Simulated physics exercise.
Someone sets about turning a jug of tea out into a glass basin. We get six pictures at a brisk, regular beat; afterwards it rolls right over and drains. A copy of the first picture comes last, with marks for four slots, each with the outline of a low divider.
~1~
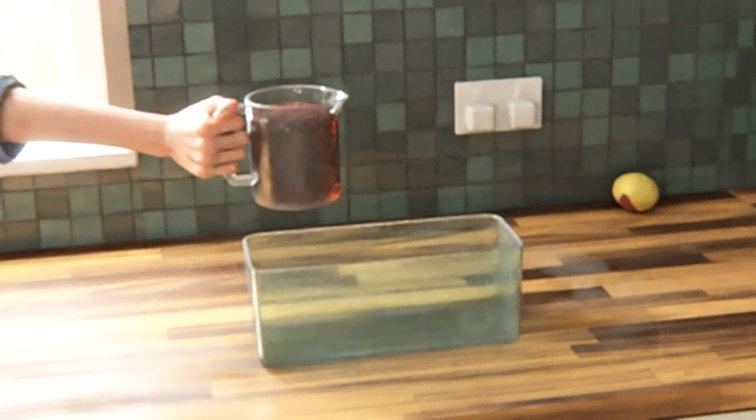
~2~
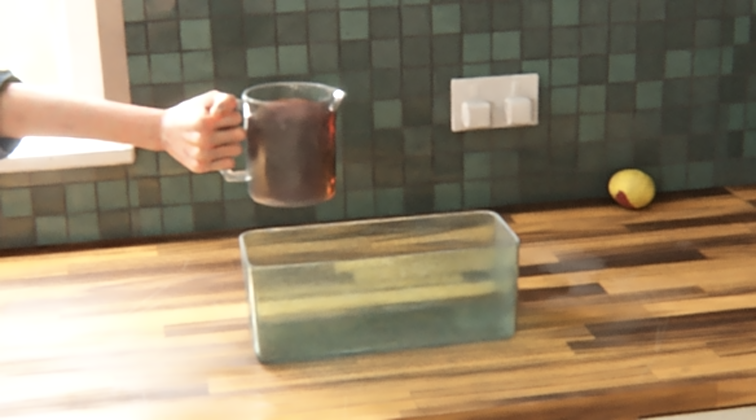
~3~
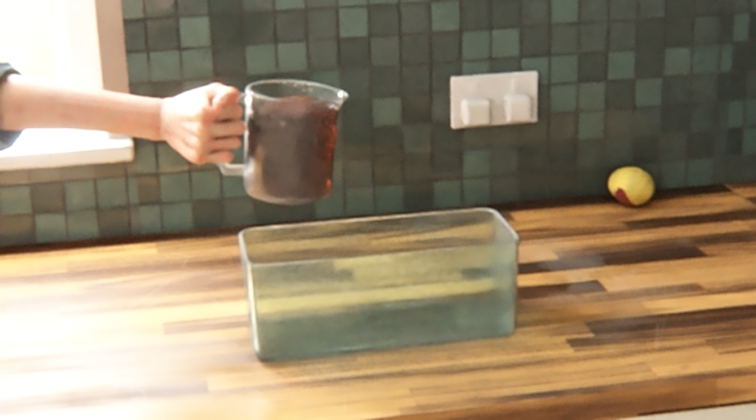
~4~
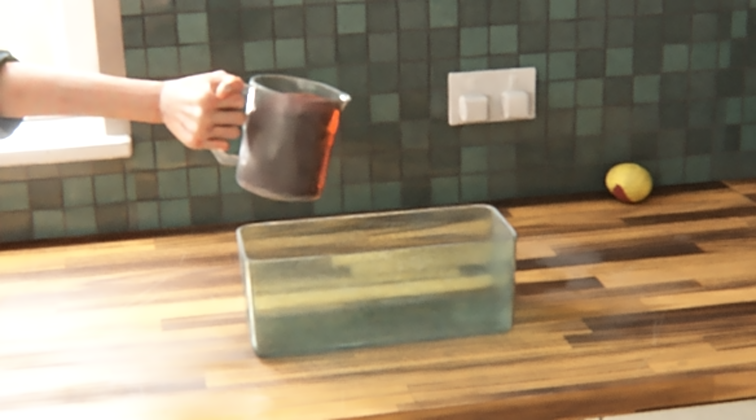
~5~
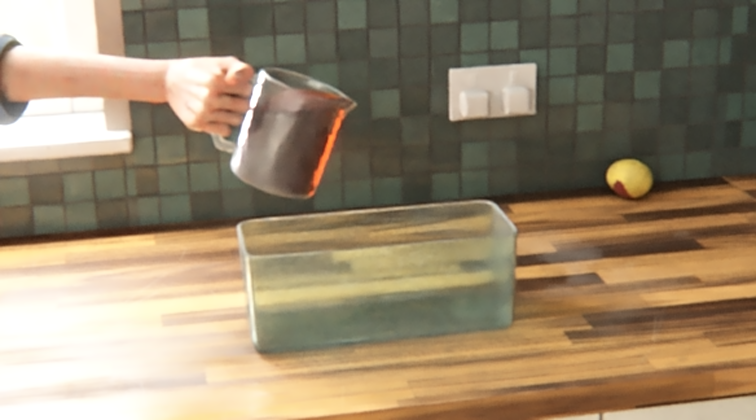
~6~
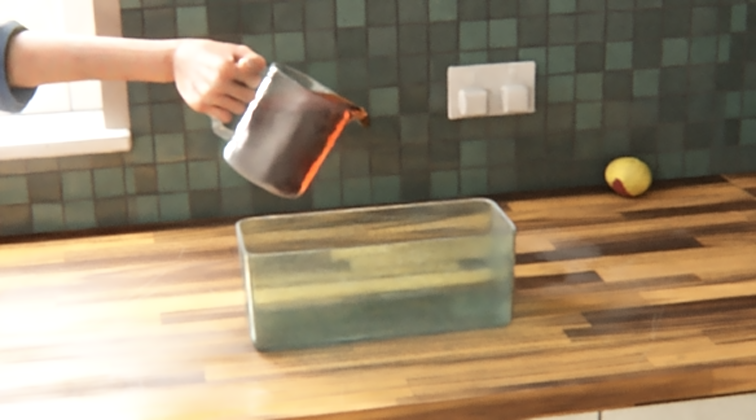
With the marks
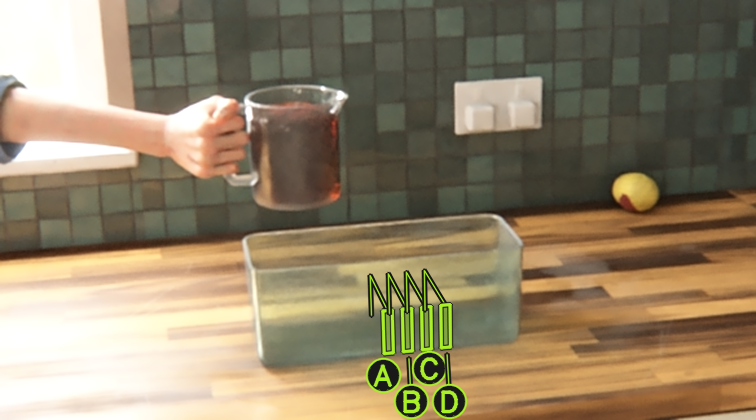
The footage shows a hand holding a glass jug of dark reddish-brown liquid above a clear glass basin on a striped wooden counter, then gradually tilting the jug to the right until some liquid passes over its lip.
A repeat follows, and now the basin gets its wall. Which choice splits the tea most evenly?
Best: C.
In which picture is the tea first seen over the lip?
Picture 6.
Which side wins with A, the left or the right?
The right side.
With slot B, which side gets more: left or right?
The right side.
On the marked copy, A at (389, 360); B at (408, 358); C at (428, 356); D at (447, 354).
Choosing A, about 6 % ends left of the wall and 94 % right of it.
Choosing B, about 23 % ends left of the wall and 77 % right of it.
Choosing C, about 47 % ends left of the wall and 52 % right of it.
Choosing D, about 85 % ends left of the wall and 14 % right of it.
